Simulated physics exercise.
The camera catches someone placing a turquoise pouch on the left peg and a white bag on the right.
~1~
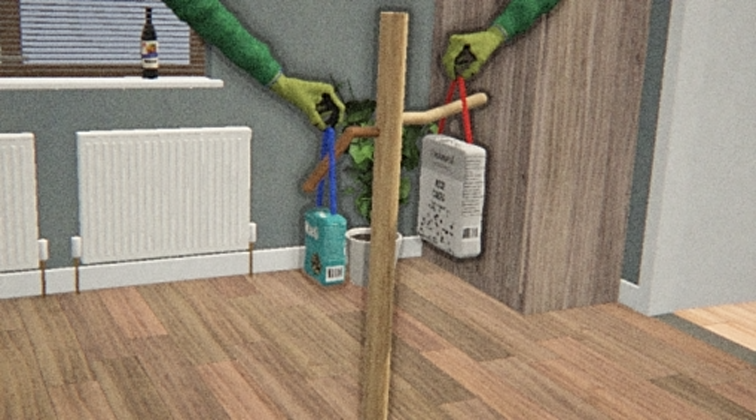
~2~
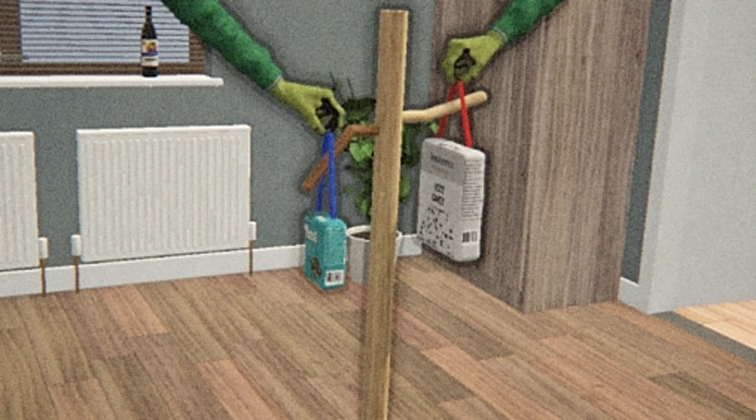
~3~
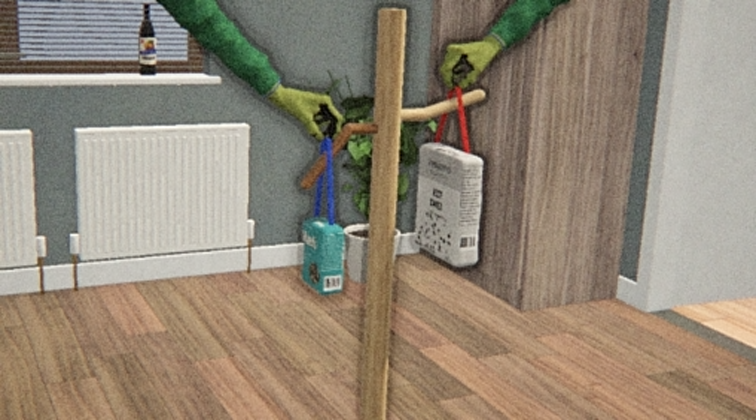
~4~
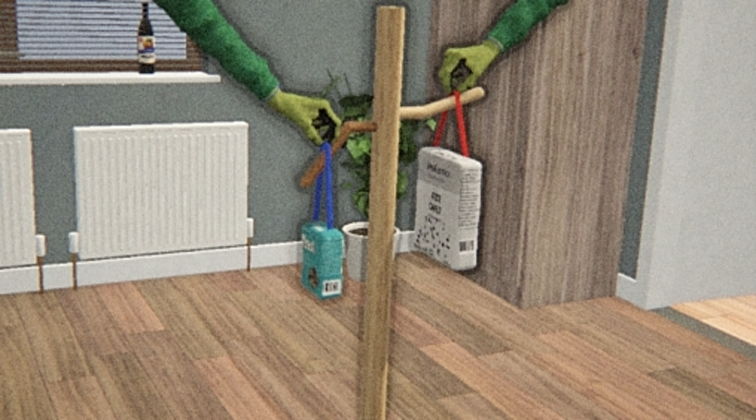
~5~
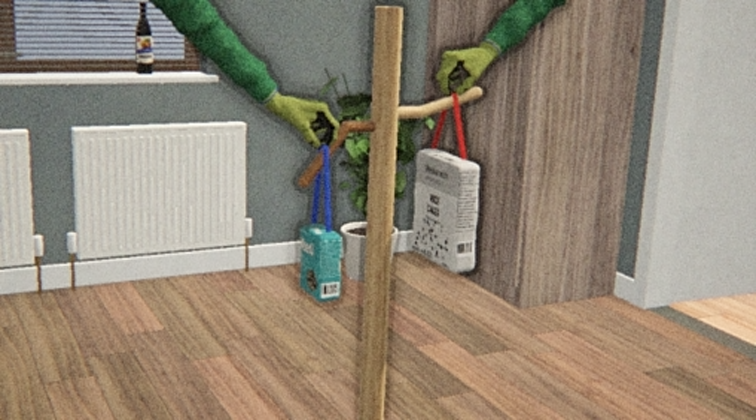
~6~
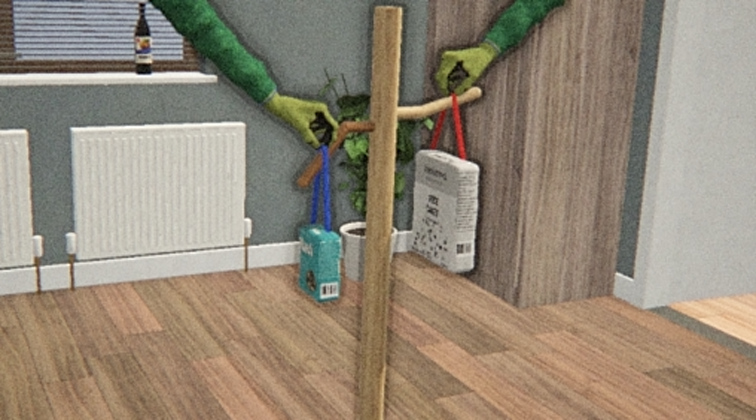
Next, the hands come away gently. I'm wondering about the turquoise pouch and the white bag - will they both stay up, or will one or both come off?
I'd say the turquoise pouch will come off, the white bag will stay up.
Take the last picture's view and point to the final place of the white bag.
Close to (410, 224).
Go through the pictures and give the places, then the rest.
The first picture shows turquoise pouch (325, 246); white bag (451, 194); left peg tip (309, 187); right peg tip (481, 99).
The second picture shows turquoise pouch (325, 250); white bag (450, 198).
The third picture shows turquoise pouch (323, 256); white bag (448, 203).
The fourth picture shows turquoise pouch (322, 260); white bag (447, 207).
The fifth picture shows turquoise pouch (320, 262); white bag (445, 209).
The sixth picture shows turquoise pouch (320, 263); white bag (444, 210); left peg tip (303, 182), sloping steeply down; right peg tip (475, 93), pointing up.
Then, 0.48 s after the last picture, turquoise pouch on the floor; white bag hanging near (416, 223).
Then, 0.80 s after the last picture, turquoise pouch on the floor; white bag hanging near (387, 224).
At rest, turquoise pouch on the floor; white bag hanging near (410, 224). The turquoise pouch slips off its peg and the white bag holds on.
